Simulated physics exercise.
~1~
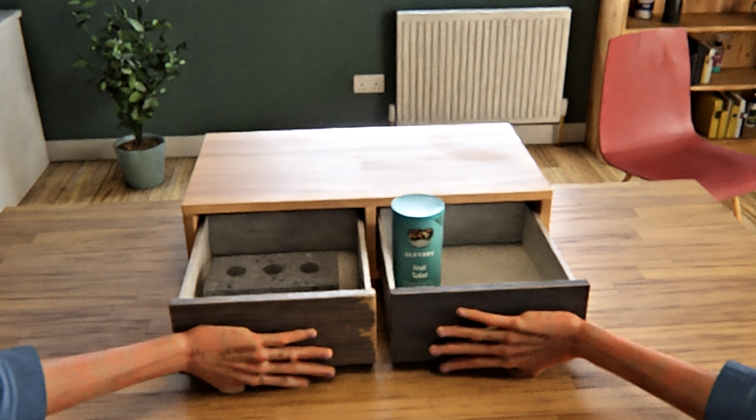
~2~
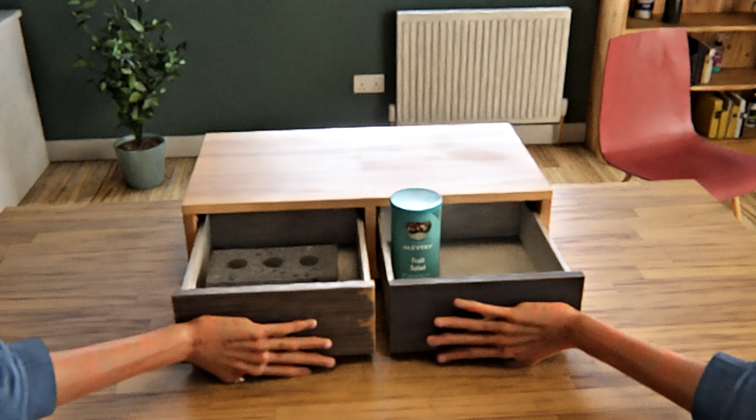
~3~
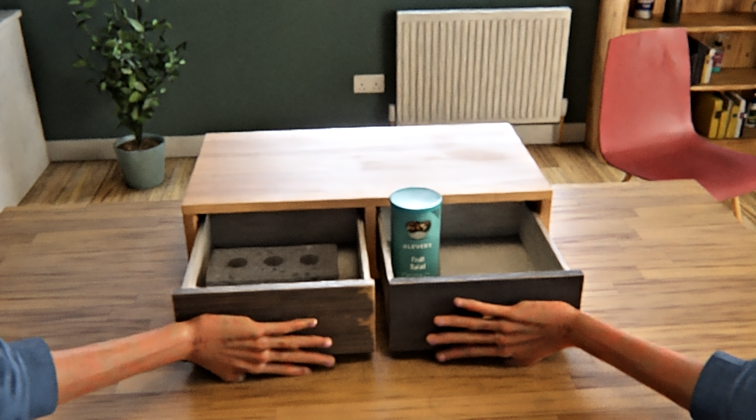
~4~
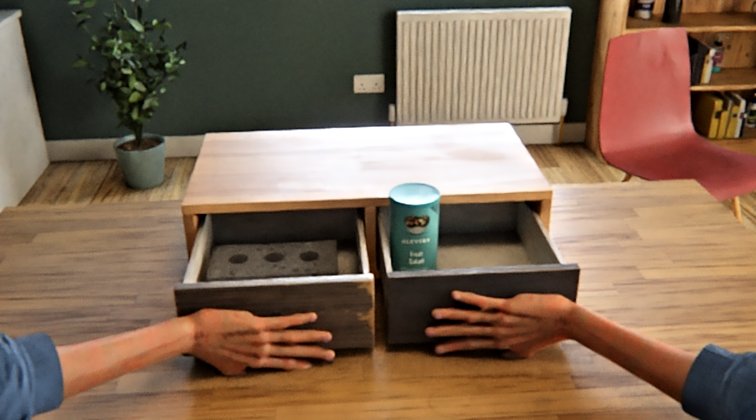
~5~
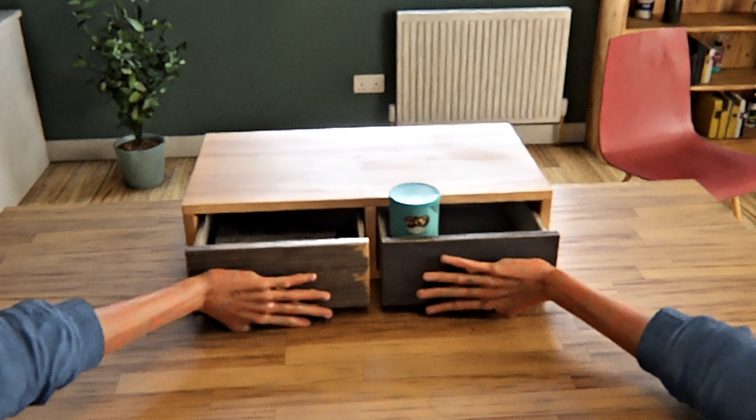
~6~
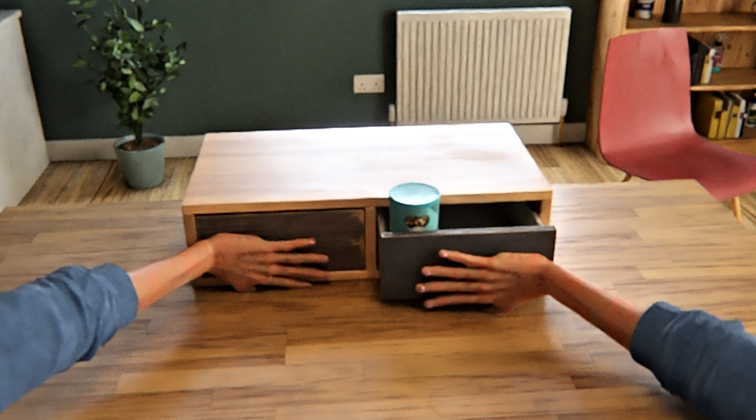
Two drawers, the left holding a grey brick and the right a tall turquoise tin, slid inward together as a pair of hands pushed their fronts, until the left one shut flush while the right stayed partly open with the tin upright.
